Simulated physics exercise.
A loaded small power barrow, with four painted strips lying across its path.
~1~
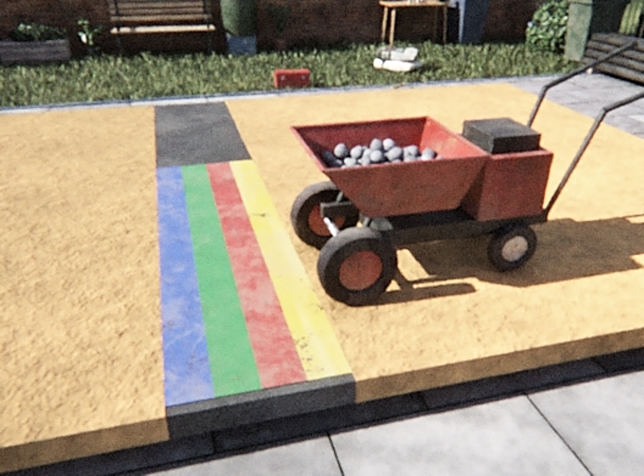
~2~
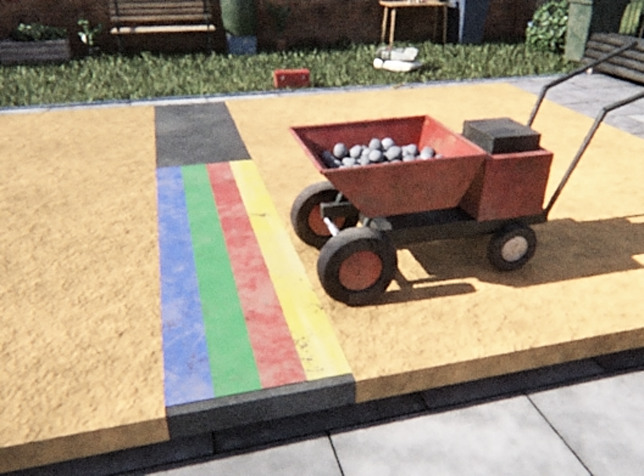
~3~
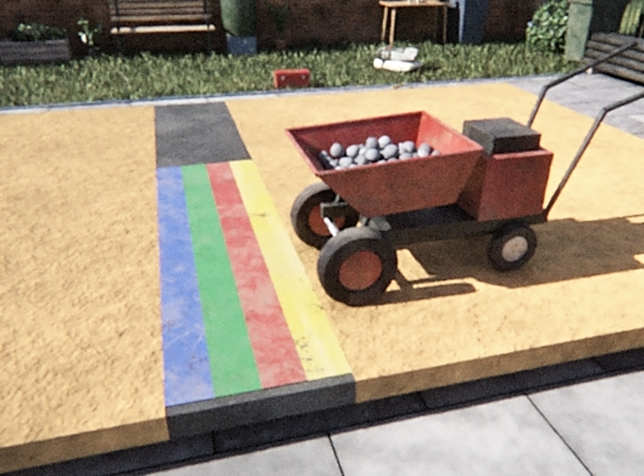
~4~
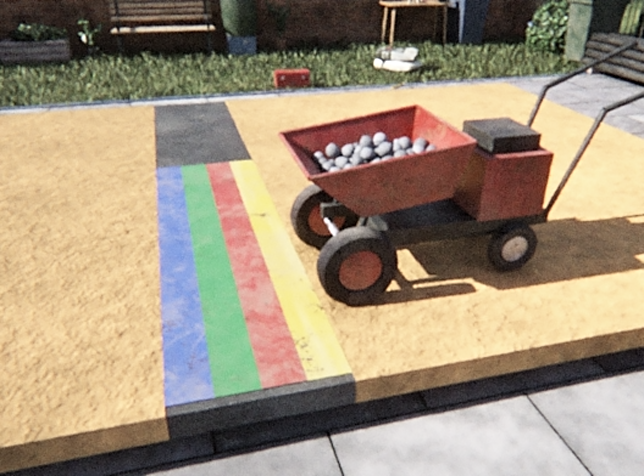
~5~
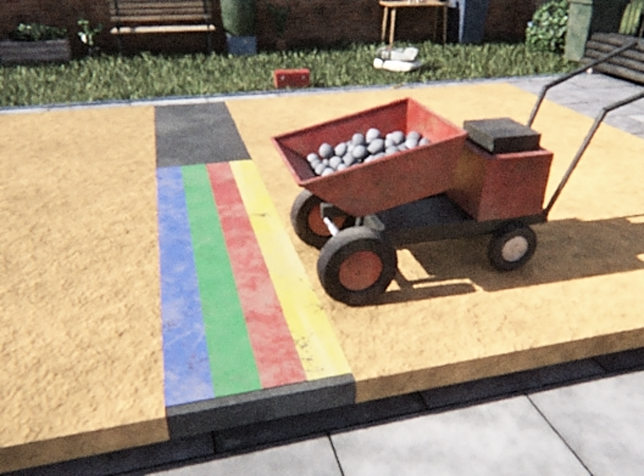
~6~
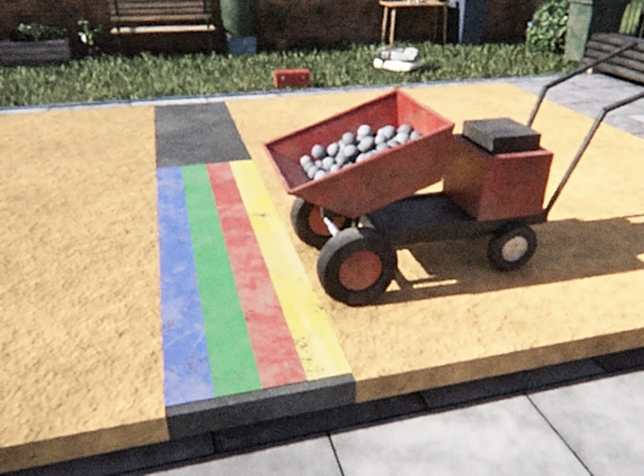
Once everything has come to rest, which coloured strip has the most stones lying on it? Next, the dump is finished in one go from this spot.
Green.
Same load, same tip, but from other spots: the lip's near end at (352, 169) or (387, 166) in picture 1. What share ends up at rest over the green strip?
That works out to 40 per cent for the first position and 20 per cent for the second.
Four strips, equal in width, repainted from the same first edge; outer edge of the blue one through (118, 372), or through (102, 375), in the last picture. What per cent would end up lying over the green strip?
Respectively 40 and 40 percent.
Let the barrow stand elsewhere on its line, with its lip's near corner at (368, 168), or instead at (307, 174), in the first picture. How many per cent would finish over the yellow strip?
Try 1: 0 %. Try 2: 0 %.
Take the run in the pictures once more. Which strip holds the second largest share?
In second place: The strip in blue.
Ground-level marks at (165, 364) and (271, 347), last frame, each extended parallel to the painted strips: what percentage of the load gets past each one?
Around 20 percent for the first and 90 percent for the second.
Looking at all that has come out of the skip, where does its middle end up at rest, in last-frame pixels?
The centre ends up roughly at (196, 284).
Shortly afterwards, skip tipped steeply; the whole lot in the skip.
Next, skip tipped right over; the bulk in the skip; near a quarter over the green strip; only a few over the blue strip.
Some moments later, skip tipped right over; a little in the skip; near half over the green strip; near a quarter over the blue strip; a little off the paint.
In the end, skip tipped right over; a little in the skip; none at all over the yellow strip; none at all over the red strip; near half over the green strip; near a quarter over the blue strip; a little off the paint.
